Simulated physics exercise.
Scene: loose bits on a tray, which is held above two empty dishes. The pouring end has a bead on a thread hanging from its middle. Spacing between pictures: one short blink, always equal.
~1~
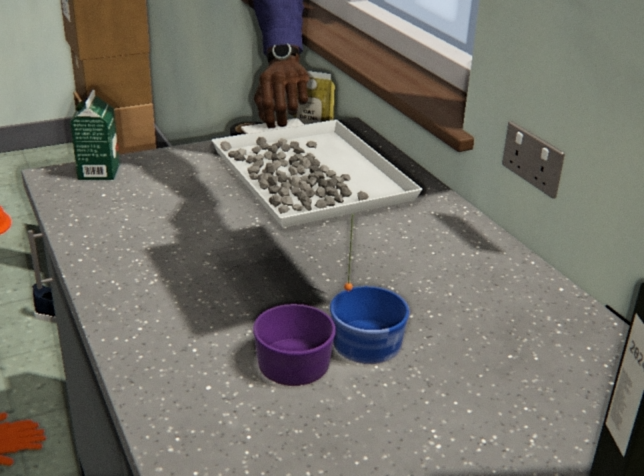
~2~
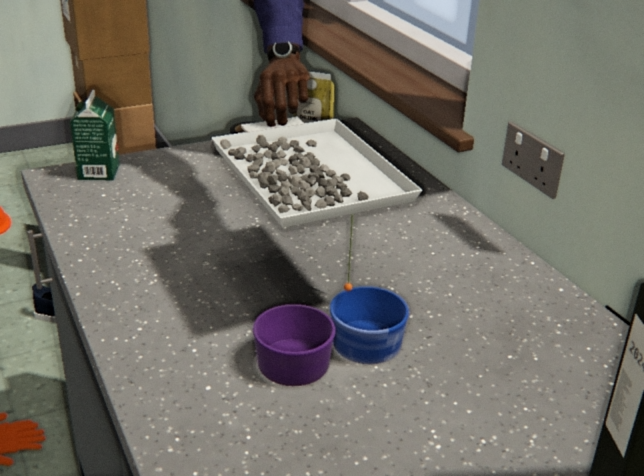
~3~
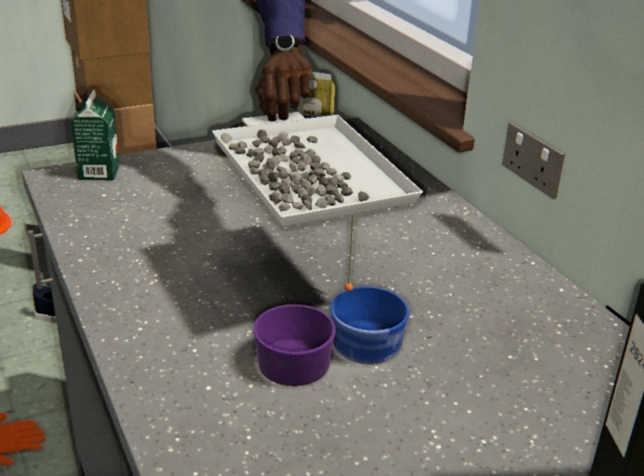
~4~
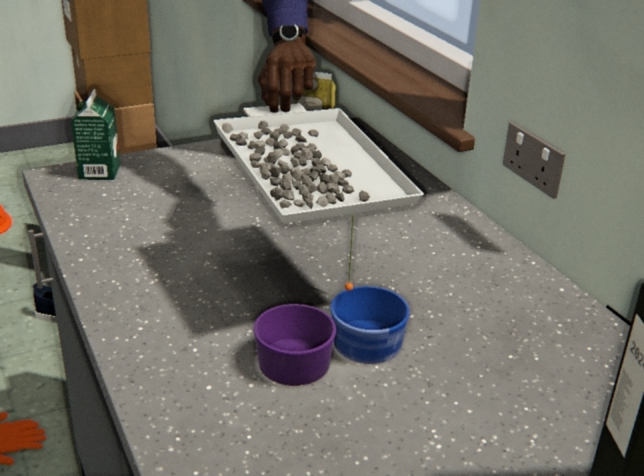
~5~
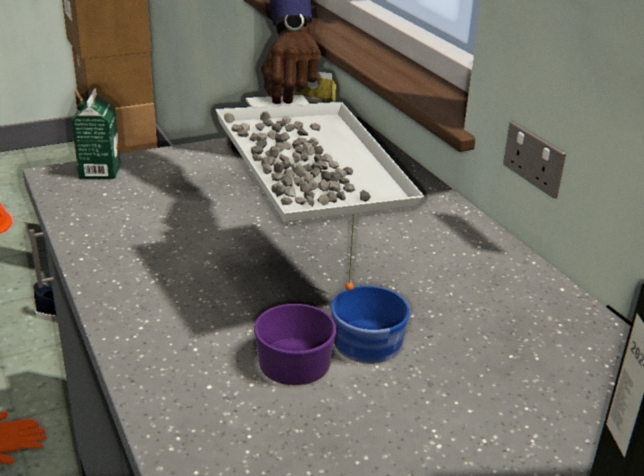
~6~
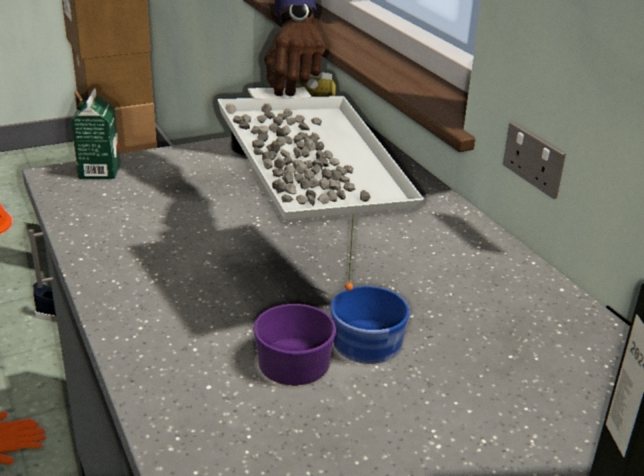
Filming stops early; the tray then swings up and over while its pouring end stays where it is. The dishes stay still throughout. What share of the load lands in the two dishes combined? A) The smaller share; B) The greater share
(A) The smaller share.
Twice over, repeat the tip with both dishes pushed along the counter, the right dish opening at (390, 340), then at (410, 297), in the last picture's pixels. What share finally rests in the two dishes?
0% for the first placement, 80% for the second.
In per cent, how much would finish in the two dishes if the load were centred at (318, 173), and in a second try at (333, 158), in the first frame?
About 20 and 10 per cent.
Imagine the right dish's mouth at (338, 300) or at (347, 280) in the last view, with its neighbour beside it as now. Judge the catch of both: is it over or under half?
Try 1: Not up to half; try 2: Not up to half.
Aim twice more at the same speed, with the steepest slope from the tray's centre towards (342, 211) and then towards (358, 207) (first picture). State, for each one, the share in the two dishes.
I'd say some 70 in a hundred at first, then 60 in a hundred.
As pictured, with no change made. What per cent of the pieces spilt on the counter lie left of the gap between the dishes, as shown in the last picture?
Around 0 per cent, I reckon.
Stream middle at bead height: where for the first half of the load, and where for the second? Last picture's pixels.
The first part passes (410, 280); everything after passes (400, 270).
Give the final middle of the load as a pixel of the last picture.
(420, 324).
Shortly afterwards, tray tipped steeply; the bulk on the tray; a little in the air.
Next, tray tipped right over; near a quarter on the tray; a little in the right dish; near half outside both; near a quarter in the air.
Some moments later, tray tipped past a quarter turn; near a quarter in the right dish; the bulk outside both.
In the end, tray tipped past a quarter turn; none at all in the left dish; near a quarter in the right dish; the bulk outside both.
